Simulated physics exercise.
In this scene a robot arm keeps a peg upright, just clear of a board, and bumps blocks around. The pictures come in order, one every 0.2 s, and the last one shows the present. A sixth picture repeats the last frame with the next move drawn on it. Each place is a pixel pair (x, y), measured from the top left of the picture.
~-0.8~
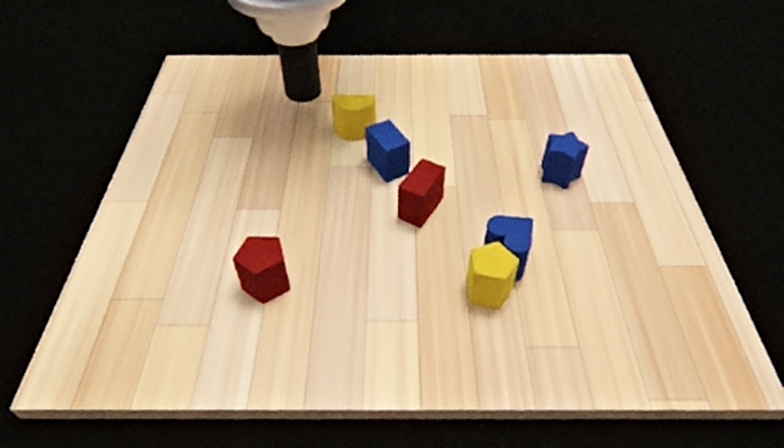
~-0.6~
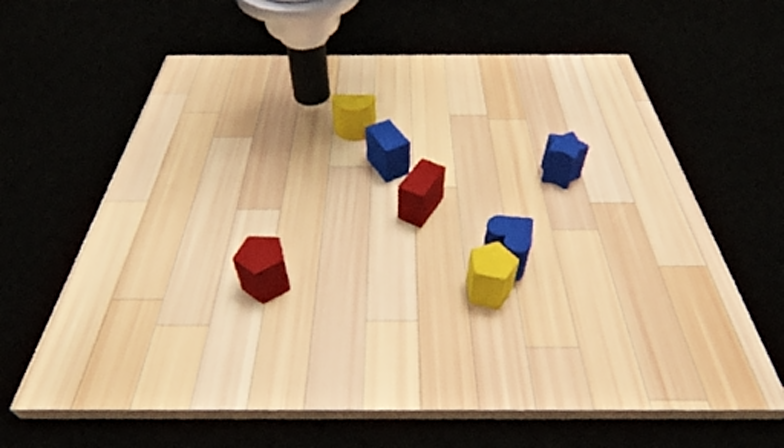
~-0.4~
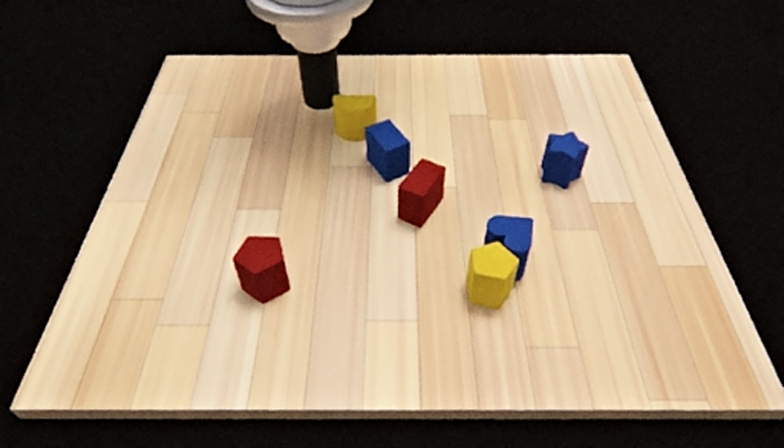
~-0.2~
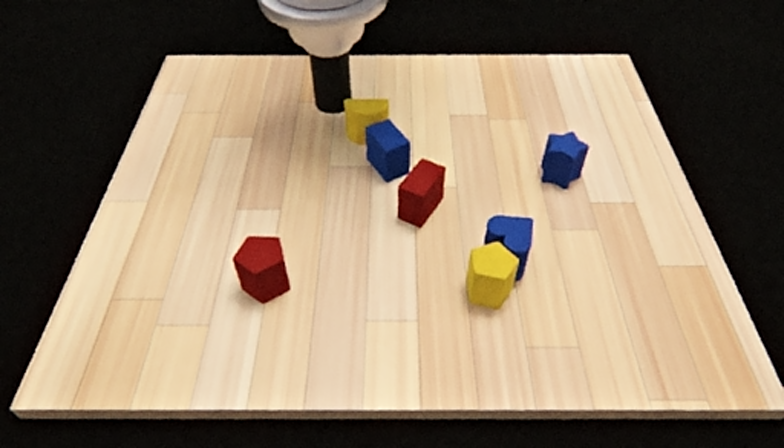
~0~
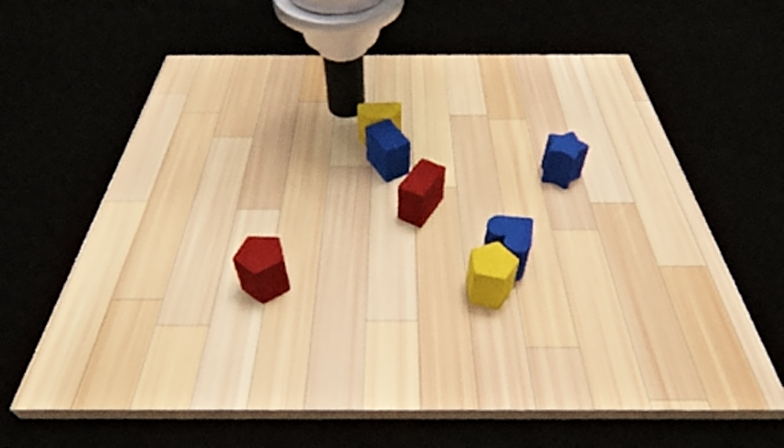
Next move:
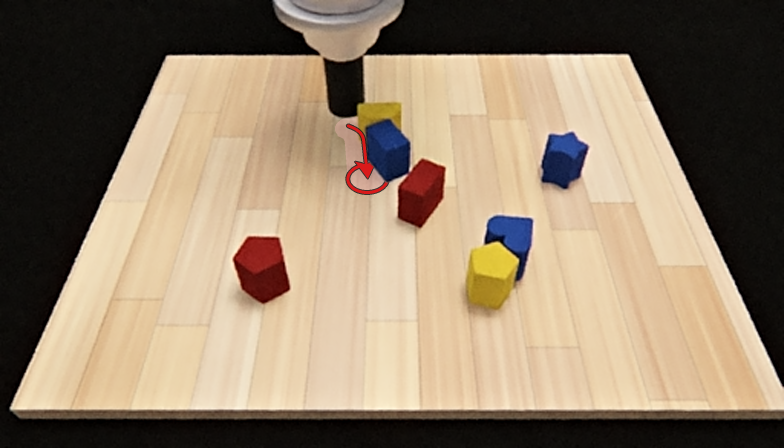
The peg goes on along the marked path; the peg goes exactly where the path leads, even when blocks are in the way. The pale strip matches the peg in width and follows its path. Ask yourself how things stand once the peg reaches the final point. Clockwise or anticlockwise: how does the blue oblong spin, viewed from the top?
Verdict: Clockwise.
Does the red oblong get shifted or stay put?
That block is going to be left alone.
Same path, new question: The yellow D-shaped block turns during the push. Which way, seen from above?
Looking down, it rotates anti-clockwise.
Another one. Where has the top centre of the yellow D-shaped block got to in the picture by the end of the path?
Top centre: (397, 118).
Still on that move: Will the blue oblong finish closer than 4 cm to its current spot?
I believe so.
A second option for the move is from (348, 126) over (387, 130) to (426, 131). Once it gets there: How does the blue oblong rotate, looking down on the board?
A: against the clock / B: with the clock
I choose B.
The line goes from (348, 126) through (363, 139) and (366, 158) to (368, 178).
What follows on the original path. Halfway along, peg (364, 130); yellow D-shaped block (395, 118), turned 75° anticlockwise; blue oblong (405, 146), turned 40° clockwise.
At the end, peg (367, 159); yellow D-shaped block (397, 118), turned 85° anticlockwise; blue oblong (408, 147), turned 45° clockwise; red oblong unmoved.
